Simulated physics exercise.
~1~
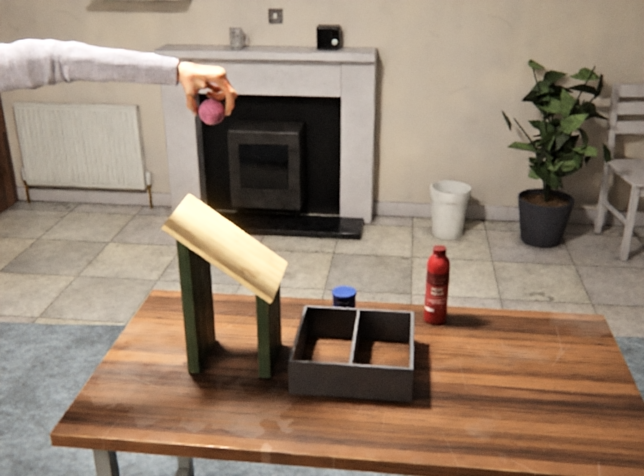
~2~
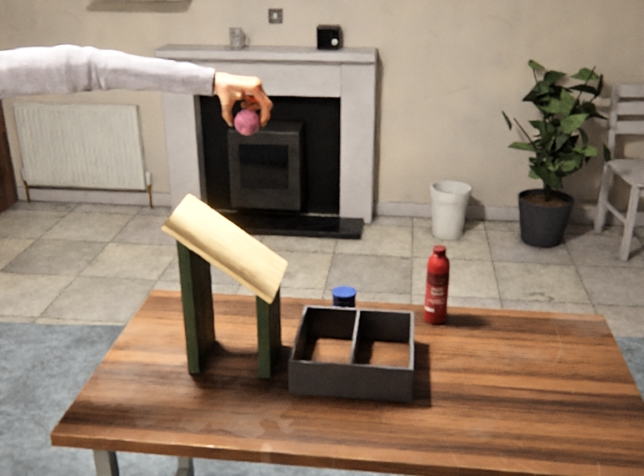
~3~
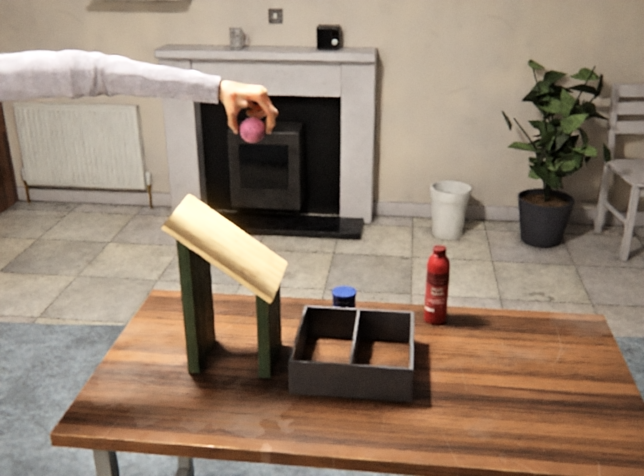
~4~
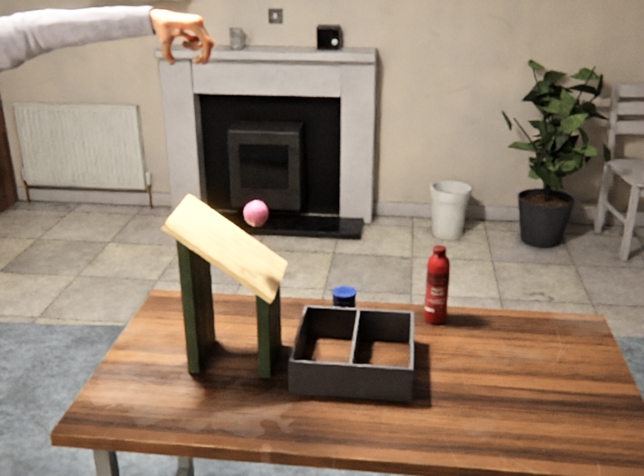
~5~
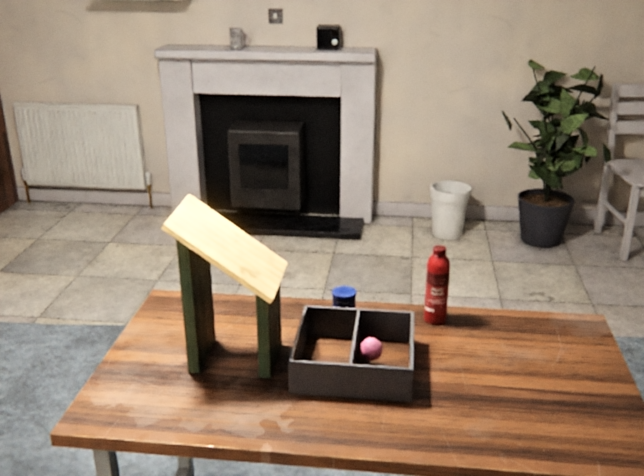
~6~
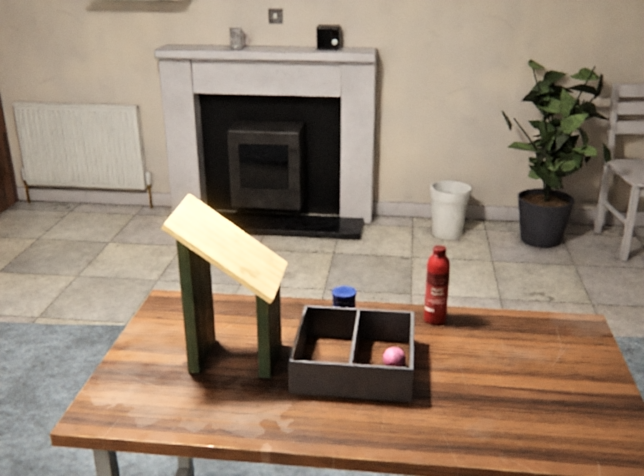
A hand dropping a pink ball above a sloping wooden board, the ball ending in the right-hand compartment of a dark tray.
